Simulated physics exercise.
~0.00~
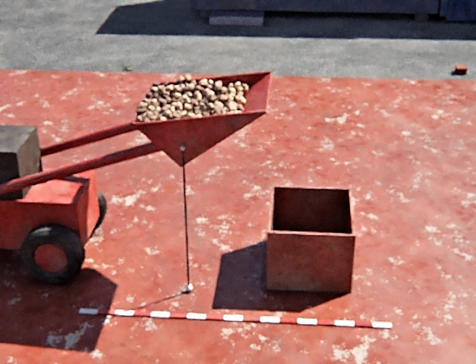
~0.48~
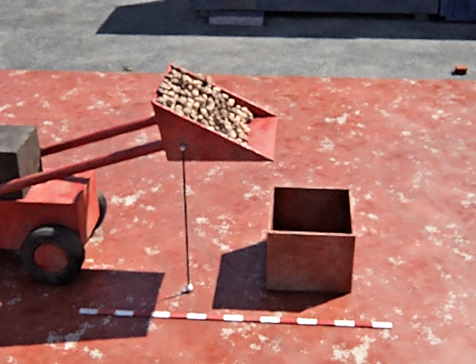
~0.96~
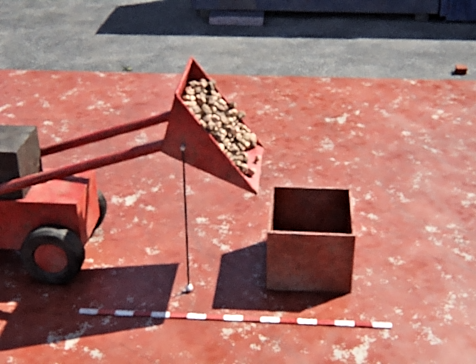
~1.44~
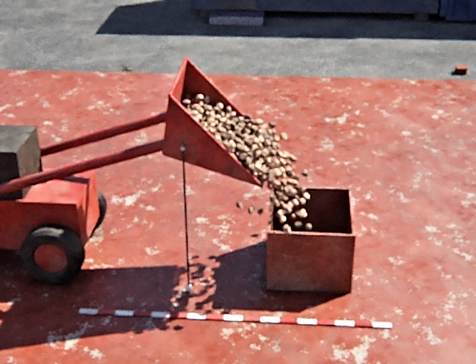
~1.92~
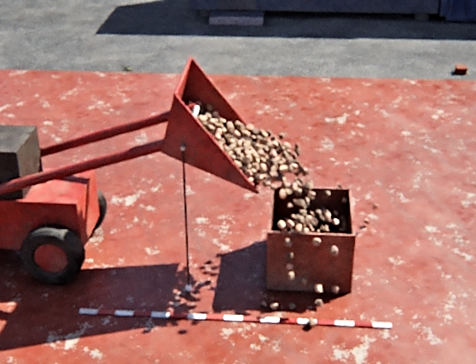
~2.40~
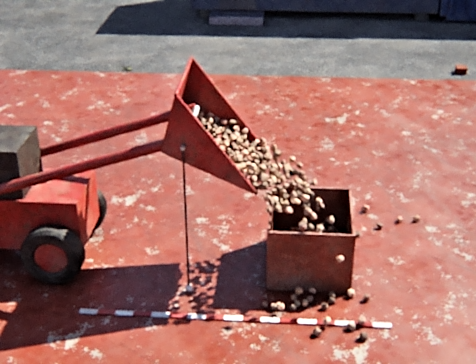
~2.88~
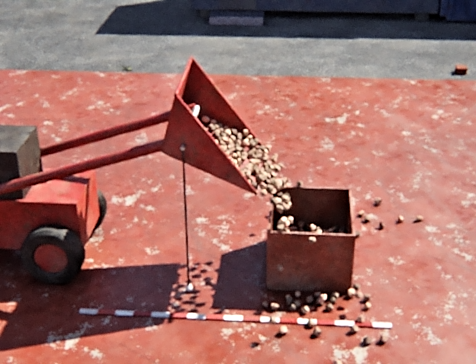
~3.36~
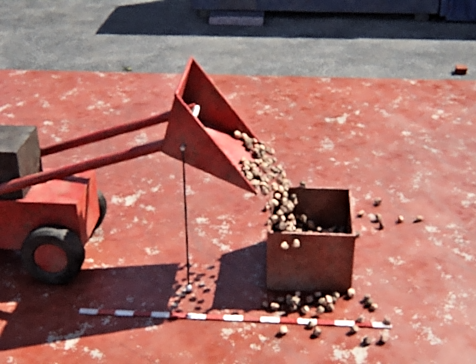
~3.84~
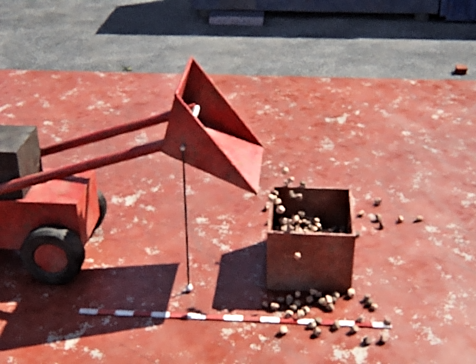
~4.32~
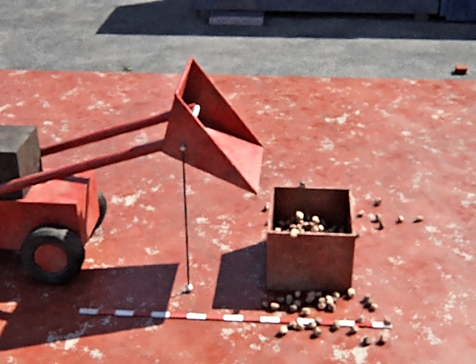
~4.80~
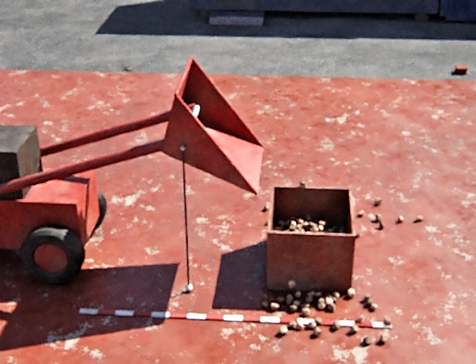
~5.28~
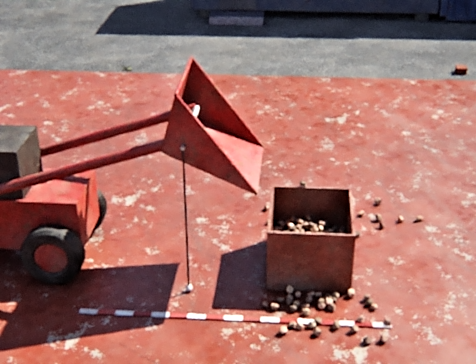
At the start, a red loader on a stained red floor holds a raised bucket full of small brownish stones, with an open rust-coloured box waiting to its right. The bucket tips forward and down to the right, and the stones slide toward its lower lip. It rocks back slightly and forward again as the stones pour out in a thick stream. Most drop into the box, while some spill onto the floor around it and near the red and white strip. The stream thins until the bucket empties. Finally, the bucket stays tilted, with stones lying inside the box and scattered beside it.
